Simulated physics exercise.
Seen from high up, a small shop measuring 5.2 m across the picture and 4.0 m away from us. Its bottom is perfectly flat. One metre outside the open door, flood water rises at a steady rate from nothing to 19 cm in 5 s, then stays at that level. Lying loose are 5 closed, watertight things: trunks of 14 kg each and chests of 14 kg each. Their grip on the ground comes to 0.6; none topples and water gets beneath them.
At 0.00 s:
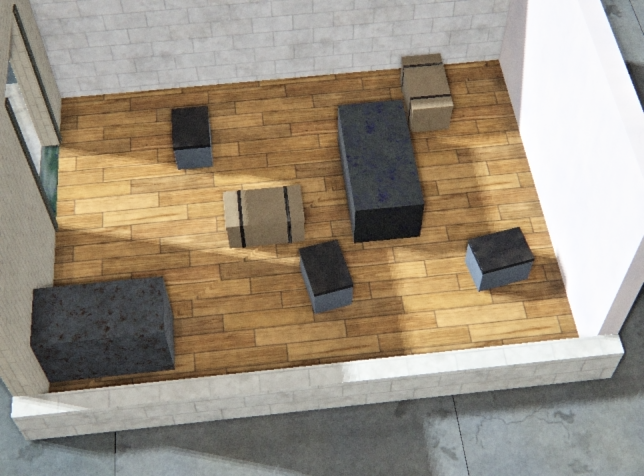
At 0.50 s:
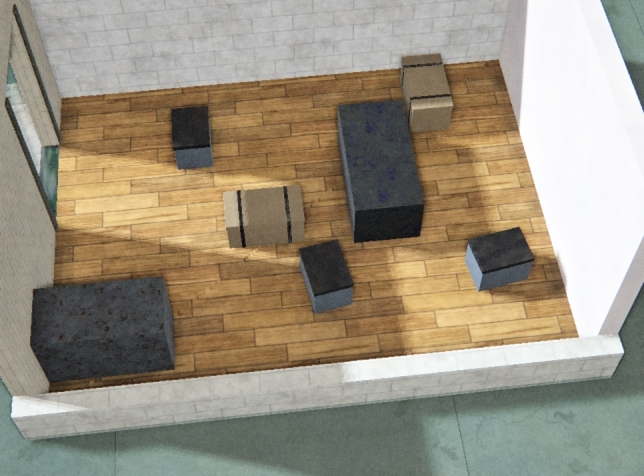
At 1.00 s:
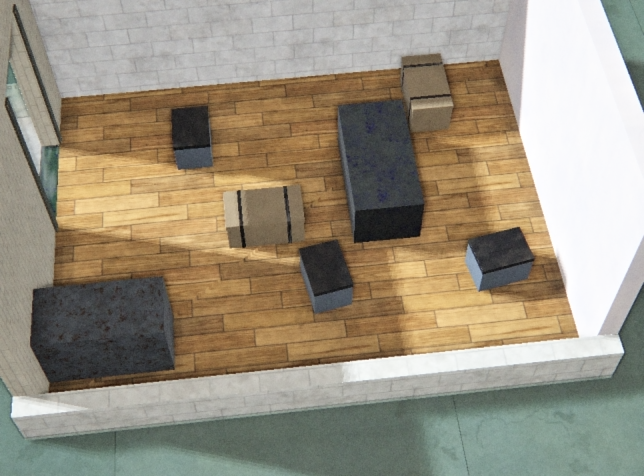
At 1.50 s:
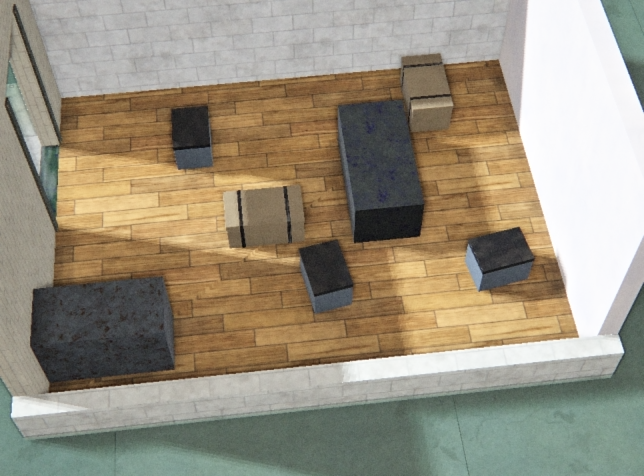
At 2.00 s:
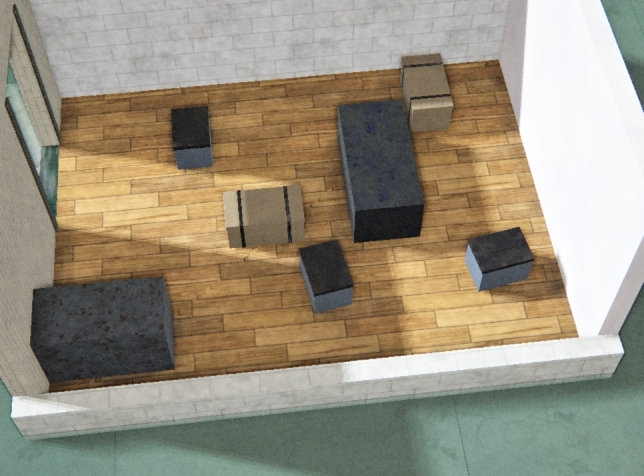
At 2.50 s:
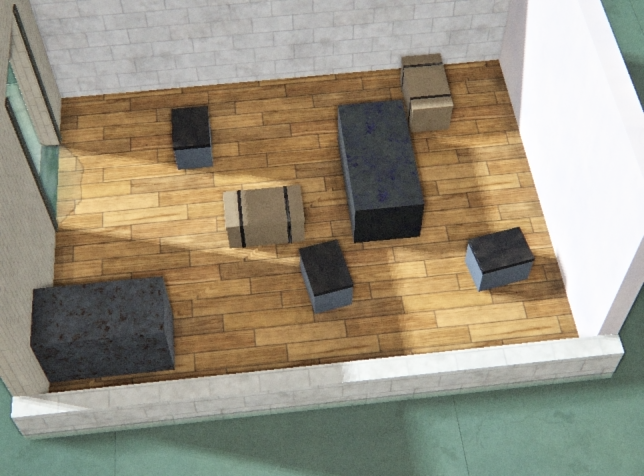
The clip opens on a high view of a wood-floored room with dark blocks and tan boxes, grey paving outside. The ground outside then turns murky green under water, and later a small, thin sheet creeps in at the left opening, while the blocks and boxes stay still throughout.
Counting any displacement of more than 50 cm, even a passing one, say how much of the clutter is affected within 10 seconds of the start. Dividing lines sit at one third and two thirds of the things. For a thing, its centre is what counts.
I bet the count comes out medium.
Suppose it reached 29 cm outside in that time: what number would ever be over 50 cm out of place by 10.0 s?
Result: 4.
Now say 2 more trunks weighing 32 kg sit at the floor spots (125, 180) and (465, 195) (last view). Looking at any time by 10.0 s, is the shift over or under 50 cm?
Well, the first one stays inside the mark, and the second stays inside the mark.
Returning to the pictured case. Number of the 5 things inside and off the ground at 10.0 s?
At that point I count 2.
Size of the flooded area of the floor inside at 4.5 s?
Wet area: Approx. 4.0 m2.
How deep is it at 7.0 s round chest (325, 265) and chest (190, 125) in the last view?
First about 3 cm, second about 4 cm.
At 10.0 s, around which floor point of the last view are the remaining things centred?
(382, 217).
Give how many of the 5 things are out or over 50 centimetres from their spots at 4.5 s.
By that point, 0.
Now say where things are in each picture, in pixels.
In the first picture, a trunk at (427, 81) rests on the ground; a chest at (190, 126), on the bottom; water covers 0.0 m2; 0 of 5 have shifted.
In the second picture, a trunk at (427, 81), on the bottom; a chest at (190, 126), on the bottom; water covers 0.0 m2; 0 of 5 have shifted.
In the third picture, a trunk at (427, 81), on the bottom; a chest at (190, 126) rests on the ground; water covers 0.0 m2; 0 of 5 have shifted.
In the fourth picture, a trunk at (427, 81) rests on the ground; a chest at (190, 126) rests on the ground; 0.0 m2 under water; 0 of 5 have shifted.
In the fifth picture, a trunk at (427, 81) rests on the ground; a chest at (190, 126), on the bottom; water covers 0.0 m2; 0 of 5 have shifted.
In the sixth picture, a trunk at (427, 81), on the bottom; a chest at (190, 126) rests on the ground; water covers 0.2 m2; 0 of 5 have shifted.
After 3.5 s 0 of 5 are over 50 cm from their spots; 0 afloat.
After 4.5 s 0 of 5 are over 50 cm from their spots; 0 afloat.
After 7.0 s 0 of 5 are over 50 cm from their spots; 0 afloat.
After 10.0 s 3 of 5 are over 50 cm from their spots, and 3 have been at some point; 2 afloat.
